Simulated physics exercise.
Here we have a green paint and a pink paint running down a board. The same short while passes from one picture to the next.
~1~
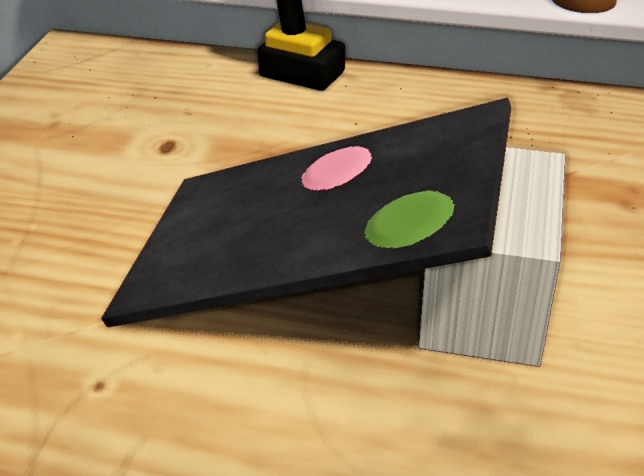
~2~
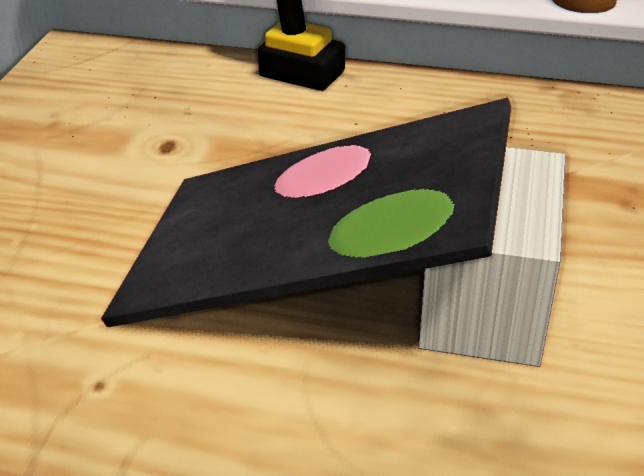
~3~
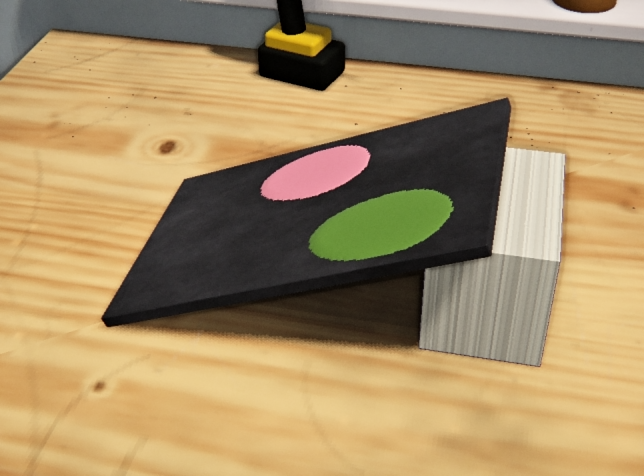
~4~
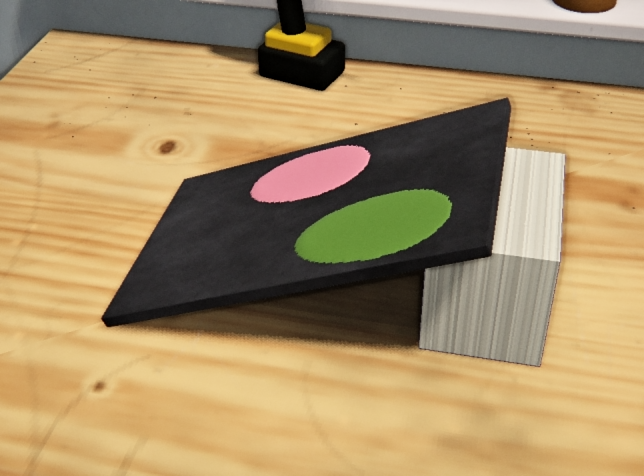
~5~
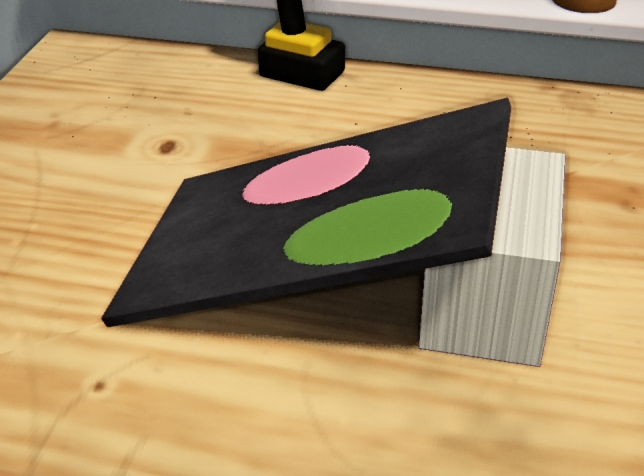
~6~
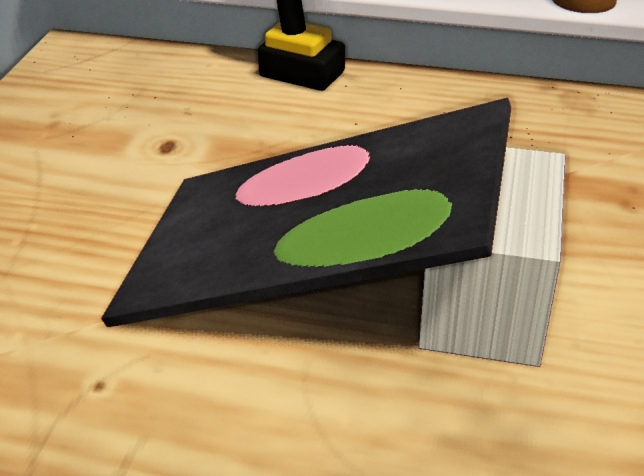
The footage shows a dark tilted board propped on a pale block on a wooden table, as a pink paint patch and a green one stretch down the slope toward the left, lengthening quickly at first, then more slowly.
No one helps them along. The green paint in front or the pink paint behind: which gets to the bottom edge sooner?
First at the edge is the farther one.
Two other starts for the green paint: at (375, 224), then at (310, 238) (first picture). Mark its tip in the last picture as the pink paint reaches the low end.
First near (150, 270), then near (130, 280).
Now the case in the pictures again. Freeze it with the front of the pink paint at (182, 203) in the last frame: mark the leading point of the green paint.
Roughly at (202, 260).
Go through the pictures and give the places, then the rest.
The first picture shows tip of the green paint a quarter of the way down; tip of the pink paint (312, 172) half way down.
The second picture shows tip of the green paint (342, 231) half way down; tip of the pink paint half way down.
The third picture shows tip of the green paint half way down; tip of the pink paint (272, 182) three quarters of the way down.
The fourth picture shows tip of the green paint (309, 237) half way down; tip of the pink paint three quarters of the way down.
The fifth picture shows tip of the green paint half way down; tip of the pink paint (252, 187) three quarters of the way down.
The sixth picture shows tip of the green paint (286, 242) half way down; tip of the pink paint three quarters of the way down.
A moment on, the green paint is three quarters of the way down; the pink paint is close to the edge.
When it is over, the green paint is three quarters of the way down; the pink paint is at the low edge.
